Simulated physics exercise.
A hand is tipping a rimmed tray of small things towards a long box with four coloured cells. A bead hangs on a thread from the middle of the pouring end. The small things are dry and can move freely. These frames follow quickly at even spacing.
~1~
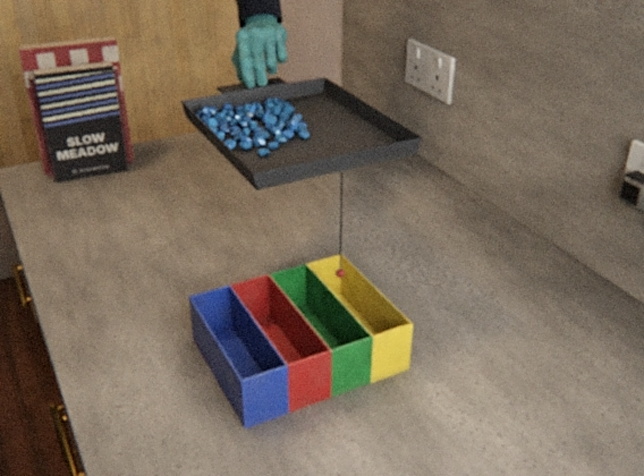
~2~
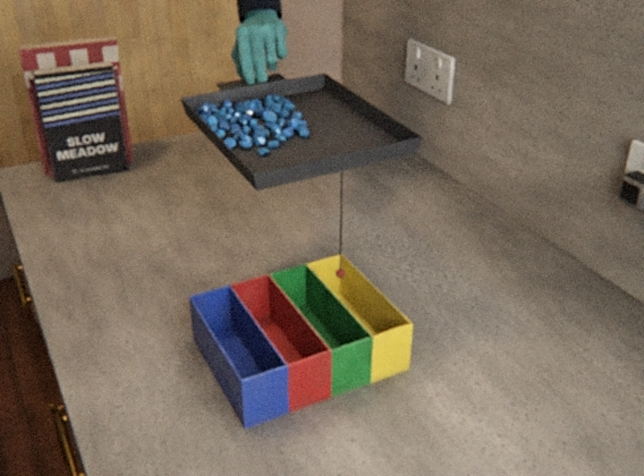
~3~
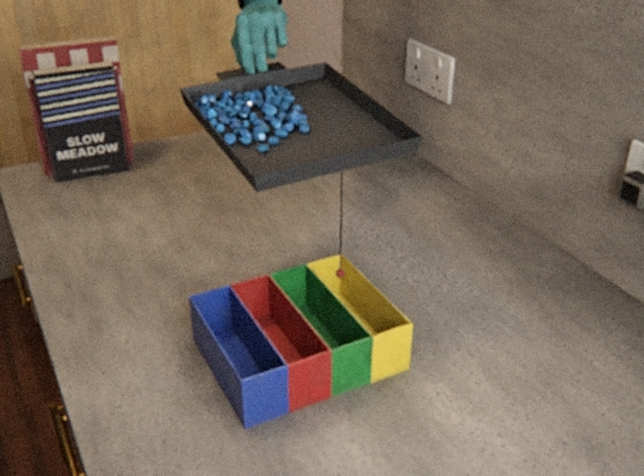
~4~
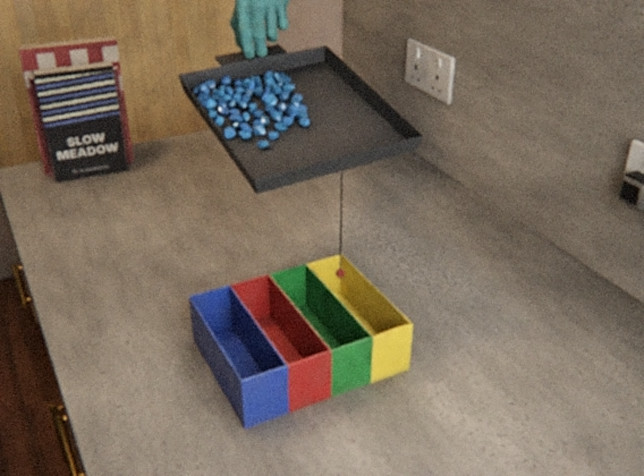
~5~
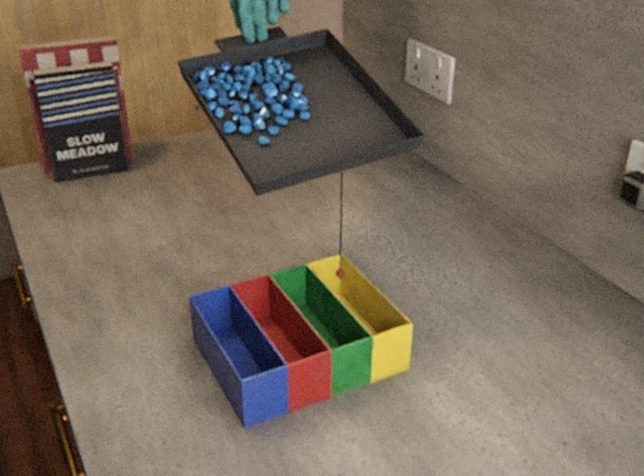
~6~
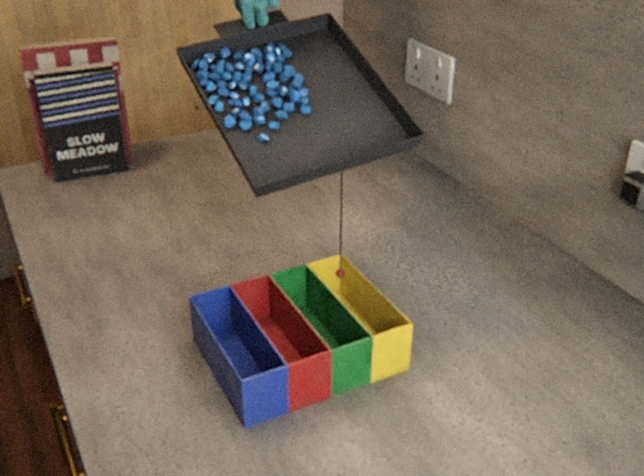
In the video, a gloved hand raises the far end of a dark rimmed tray of small blue stones above a box with blue, red, green and yellow cells, tilting it gradually while the stones stay bunched towards the left.
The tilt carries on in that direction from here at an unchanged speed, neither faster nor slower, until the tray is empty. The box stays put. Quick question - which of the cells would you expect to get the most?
I would expect the red cell to get the most.
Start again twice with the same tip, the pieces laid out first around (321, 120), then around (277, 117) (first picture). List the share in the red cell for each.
Around 30 percent the first time and around 50 percent the second time.
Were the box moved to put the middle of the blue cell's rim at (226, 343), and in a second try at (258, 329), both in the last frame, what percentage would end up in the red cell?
First some 40, then 40 per cent.
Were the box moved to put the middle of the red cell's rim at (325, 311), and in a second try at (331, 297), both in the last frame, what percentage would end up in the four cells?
It would be roughly 90 per cent in the first placement and roughly 60 per cent in the second.
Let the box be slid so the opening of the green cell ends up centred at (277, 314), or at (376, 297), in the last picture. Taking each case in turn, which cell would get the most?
The first placement favours that green cell, while the second favours blue.
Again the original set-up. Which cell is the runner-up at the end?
That's that green cell.
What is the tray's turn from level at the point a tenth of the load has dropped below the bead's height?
I'd put it at about 80 degrees.
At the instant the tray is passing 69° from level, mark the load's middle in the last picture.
The load is centred near (283, 179).
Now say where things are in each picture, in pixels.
In the first picture, corners of the pouring end (256, 171) and (417, 137), level; middle of the load (247, 120), aquarium stones; bead on its thread (340, 273); blue cell (265, 392); red cell (310, 377); green cell (352, 362); yellow cell (392, 349).
In the second picture, corners of the pouring end (256, 172) and (417, 137), level; middle of the load (247, 117).
In the third picture, corners of the pouring end (256, 174) and (418, 136), tipped barely, lowest at the left corner; middle of the load (246, 110).
In the fourth picture, corners of the pouring end (257, 177) and (419, 135), tipped a little, lowest at the left corner; middle of the load (246, 99).
In the fifth picture, corners of the pouring end (257, 181) and (420, 134), tipped clearly, lowest at the left corner; middle of the load (246, 88).
In the sixth picture, corners of the pouring end (257, 184) and (420, 134), tipped clearly, lowest at the left corner; middle of the load (246, 78); blue cell (265, 392); red cell (310, 377); green cell (352, 362); yellow cell (392, 349).
Just after the last frame, tray tipped steeply; the larger part on the tray; roughly a quarter falling or outside the box.
A moment on, tray tipped past a quarter turn; roughly a quarter on the tray; roughly a third in the red cell; roughly a quarter in the green cell; about a tenth in the blue cell; just a few in the yellow cell; about a tenth falling or outside the box.
Further on, tray tipped past a quarter turn; roughly half in the red cell; roughly a quarter in the green cell; about a tenth in the blue cell; just a few in the yellow cell; about a tenth falling or outside the box.
When it is over, tray tipped past a quarter turn; roughly half in the red cell; roughly a quarter in the green cell; about a tenth in the blue cell; just a few in the yellow cell; about a tenth outside the box.
